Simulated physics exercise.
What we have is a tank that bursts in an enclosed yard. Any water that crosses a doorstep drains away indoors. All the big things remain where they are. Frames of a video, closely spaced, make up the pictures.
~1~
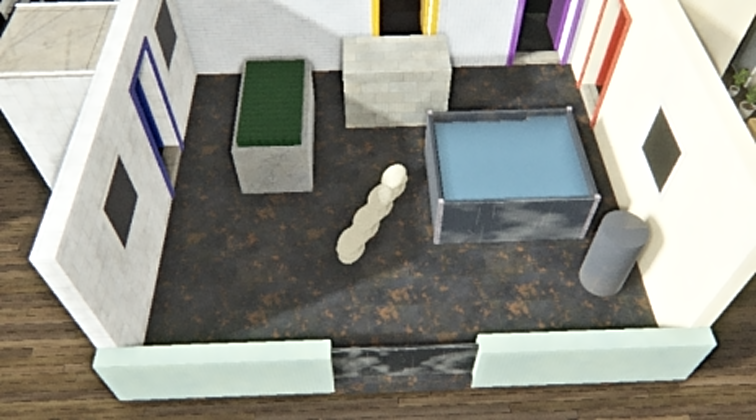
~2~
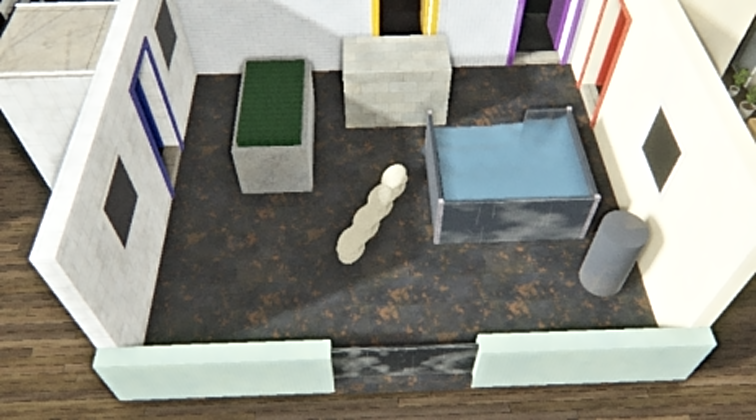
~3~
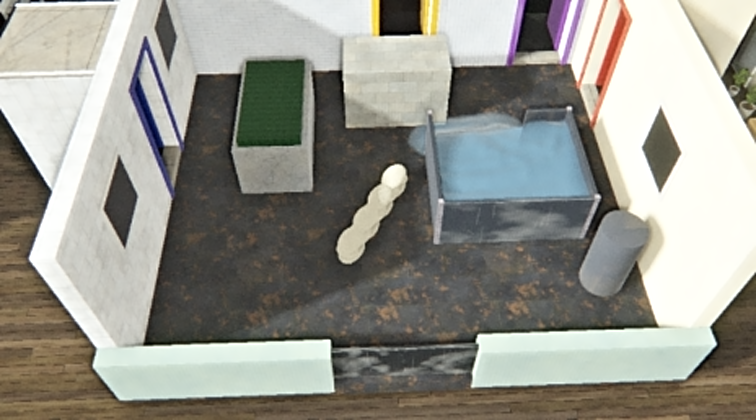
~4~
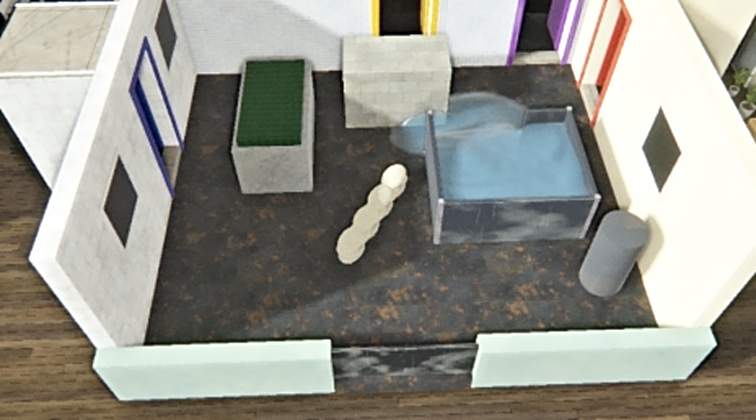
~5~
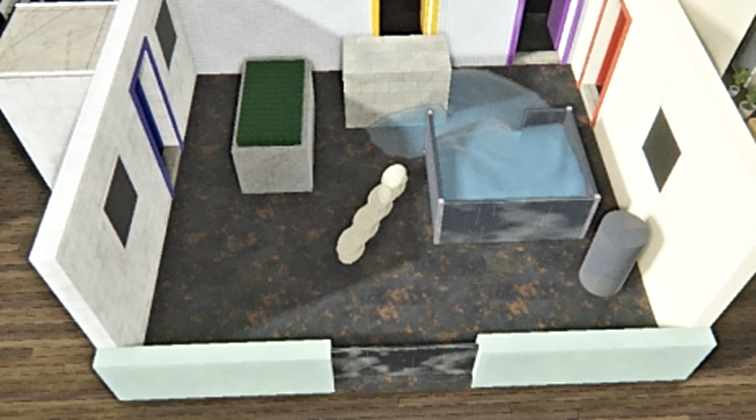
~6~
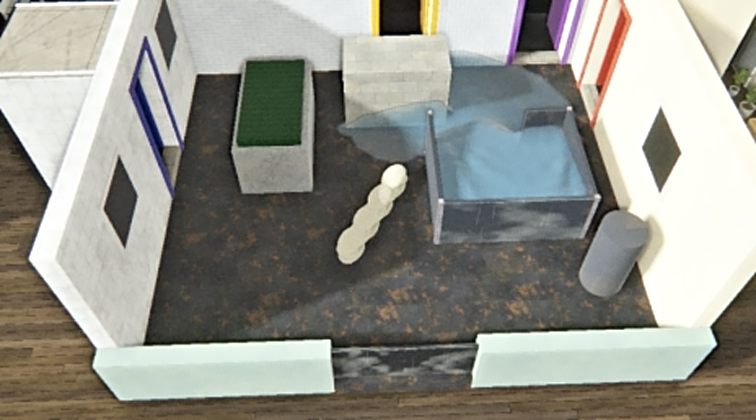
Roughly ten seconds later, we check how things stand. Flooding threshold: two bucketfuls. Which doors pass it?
In order: Yellow door: Little enough water, red door: Too much water, purple door: Too much water, blue door: Little enough water.
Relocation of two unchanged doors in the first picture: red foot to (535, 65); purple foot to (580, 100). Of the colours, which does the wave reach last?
I say the blue-painted one.
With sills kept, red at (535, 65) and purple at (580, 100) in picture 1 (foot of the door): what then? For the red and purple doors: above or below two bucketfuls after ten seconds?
Well, the red door beats the threshold, but the purple door beats the threshold.
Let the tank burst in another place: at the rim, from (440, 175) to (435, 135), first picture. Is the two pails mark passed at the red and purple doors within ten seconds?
Looks like the red doesn't reach it but the purple doesn't reach it.
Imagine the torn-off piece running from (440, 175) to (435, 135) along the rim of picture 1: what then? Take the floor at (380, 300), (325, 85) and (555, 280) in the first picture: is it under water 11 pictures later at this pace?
Spot one ends up deluged, spot two deluged, spot three untouched by the spill.
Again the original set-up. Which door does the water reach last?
My answer: The one in blue.
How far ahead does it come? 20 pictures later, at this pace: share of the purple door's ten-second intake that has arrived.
Estimate: Roughly 70 %.
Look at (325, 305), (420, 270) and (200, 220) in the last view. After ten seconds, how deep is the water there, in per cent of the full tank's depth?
10, 10 and 12 per cent, roughly.
A moment on, water covers 25 % of the floor; the yellow door wet at the sill, nothing in, the red door wet at the sill, nothing in, the purple door under two buckets in, the blue door not reached.
Next, water covers 40 % of the floor; the yellow door wet at the sill, nothing in, the red door under two buckets in, the purple door over two buckets in, the blue door not reached.
Then, water covers 60 % of the floor; the yellow door wet at the sill, nothing in, the red door over two buckets in, the purple door far over two buckets in, the blue door wet at the sill, nothing in.
Later, water covers 90 % of the floor; the yellow door wet at the sill, nothing in, the red door over two buckets in, the purple door far over two buckets in, the blue door wet at the sill, nothing in.
In the end, water covers 95 % of the floor; the yellow door wet at the sill, nothing in, the red door over two buckets in, the purple door far over two buckets in, the blue door wet at the sill, nothing in.
